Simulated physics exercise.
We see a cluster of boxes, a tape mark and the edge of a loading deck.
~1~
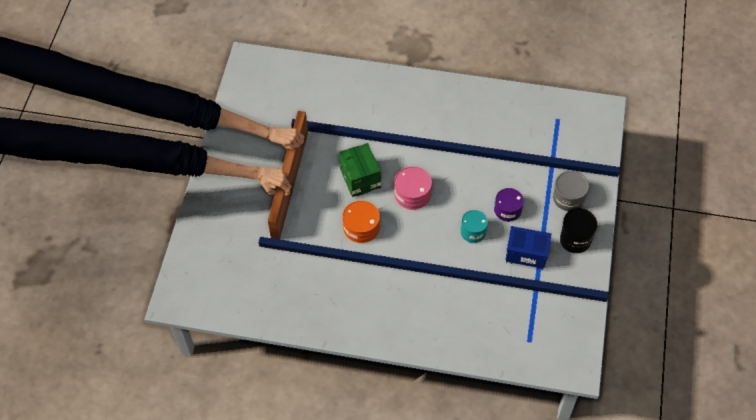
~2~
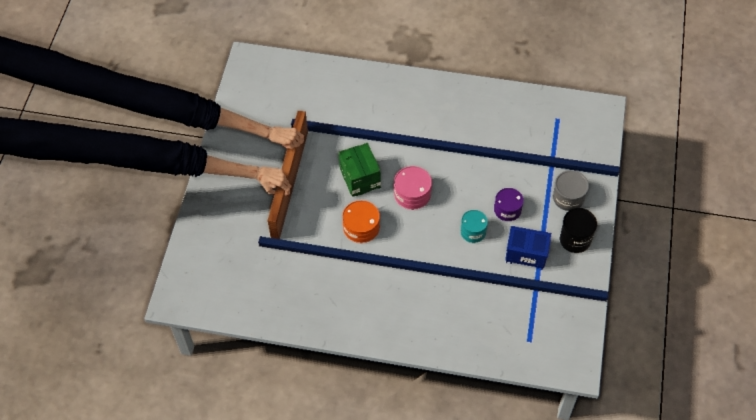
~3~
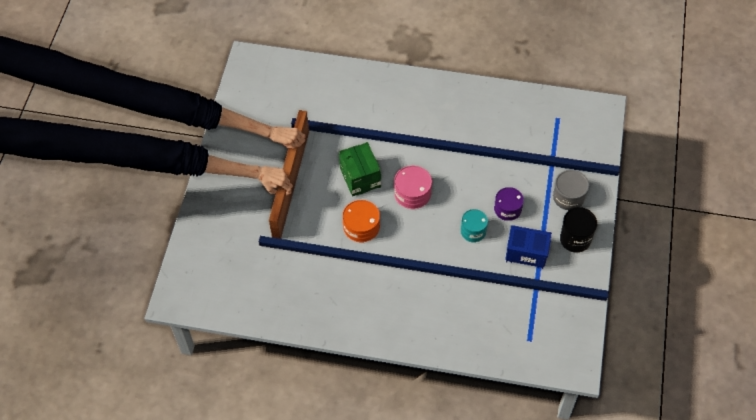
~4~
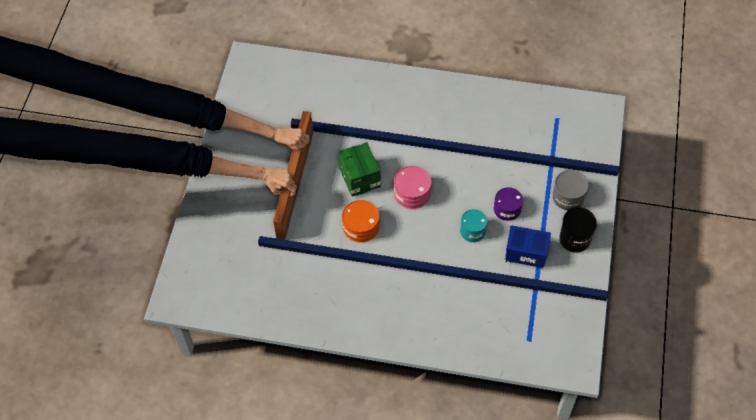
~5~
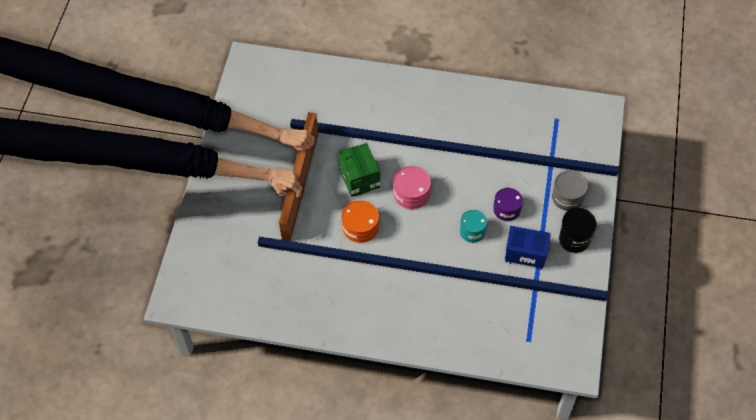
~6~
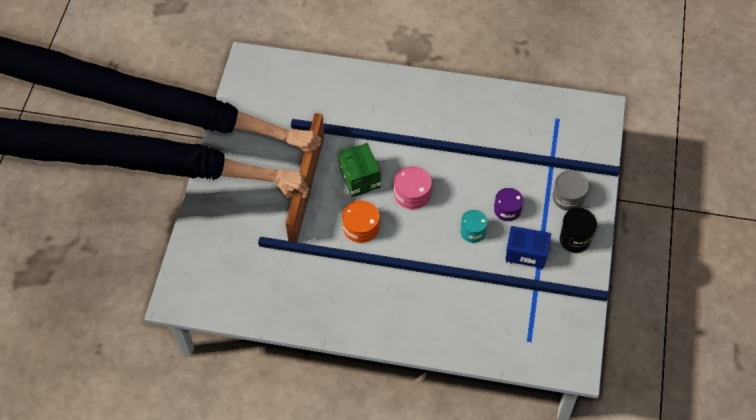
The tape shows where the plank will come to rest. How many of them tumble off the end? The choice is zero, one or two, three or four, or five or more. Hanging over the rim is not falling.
Here the number that fall off is one or two.
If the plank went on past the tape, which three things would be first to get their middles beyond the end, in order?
They are the purple canister, the black pail, the blue tote.
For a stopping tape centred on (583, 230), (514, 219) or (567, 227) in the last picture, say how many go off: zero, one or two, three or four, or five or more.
One after another: Five or more; none; either three or four.
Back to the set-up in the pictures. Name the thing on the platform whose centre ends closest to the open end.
Foremost is the blue tote.
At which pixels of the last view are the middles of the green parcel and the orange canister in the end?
First (564, 207), then (560, 255).
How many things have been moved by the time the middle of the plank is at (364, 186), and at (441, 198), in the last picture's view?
The counts are 3 and 5.
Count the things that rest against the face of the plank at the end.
2 of them.
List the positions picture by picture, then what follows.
The first picture shows black pail (578, 231); grey pail (570, 191); blue tote (528, 248); plank (289, 175); tape (545, 224).
The second picture shows grey pail (570, 191); turquoise canister (474, 226).
The third picture shows blue tote (528, 247); plank (290, 174).
The fourth picture shows black pail (577, 230); pink canister (412, 187).
The fifth picture shows grey pail (570, 191); orange canister (360, 222).
The sixth picture shows black pail (578, 231); grey pail (570, 191); blue tote (528, 248); plank (306, 177); tape (544, 224).
A little later, none off yet; black pail at rest near (578, 231); grey pail at rest near (570, 191); blue tote at rest near (528, 248).
Next, none off yet; black pail shifted a little near (588, 239); grey pail shifted a little near (578, 188); blue tote shifted about its own width near (561, 259).
When it is over, the number that fall off is one or two; down, purple canister and black pail.
